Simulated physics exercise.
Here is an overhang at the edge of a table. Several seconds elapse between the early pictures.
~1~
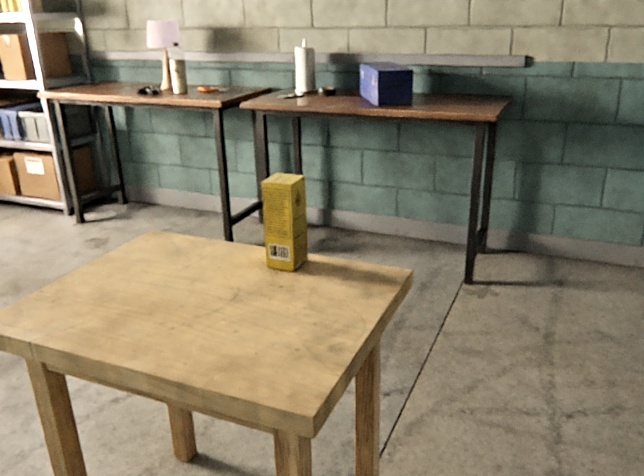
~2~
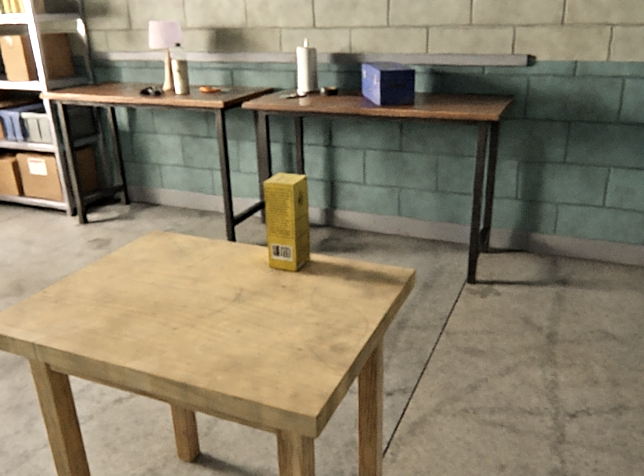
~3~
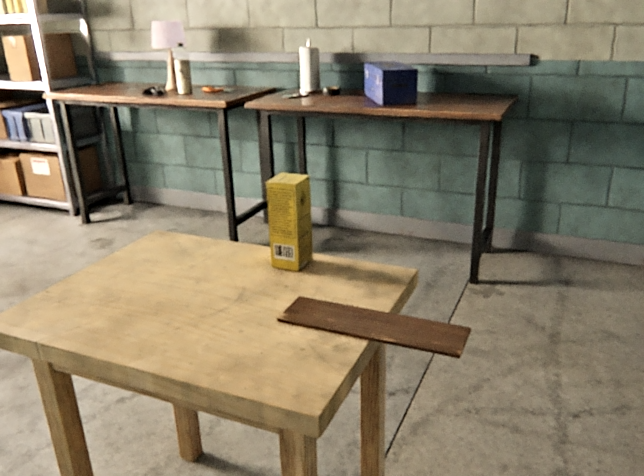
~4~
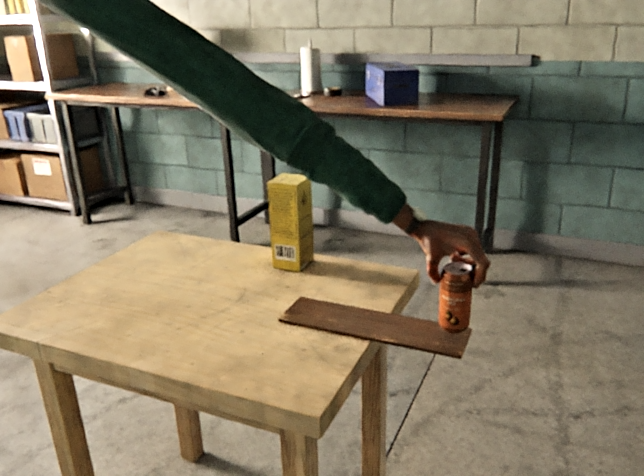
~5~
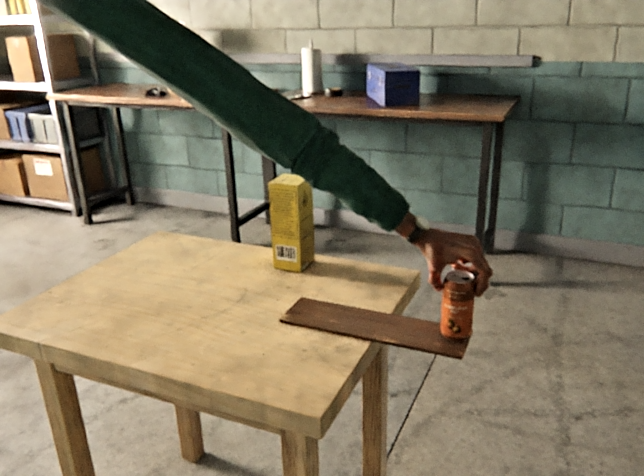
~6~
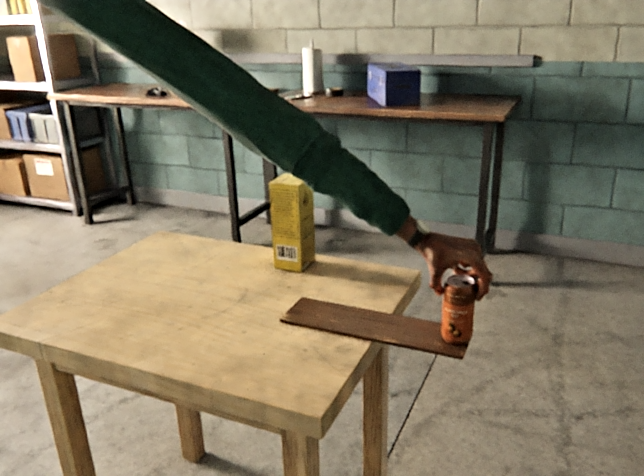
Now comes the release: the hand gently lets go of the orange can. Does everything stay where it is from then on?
No: It is going to fall.
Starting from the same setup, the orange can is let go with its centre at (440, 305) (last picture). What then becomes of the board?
In that case it drops.
Then, 0.50 s after the last picture, orange can and brown board now down on the floor or falling.
Then, 0.70 s after the last picture, things are still on the move.
By the end, down on the floor or falling, orange can and brown board; yellow carton in place. The board tips off the edge.
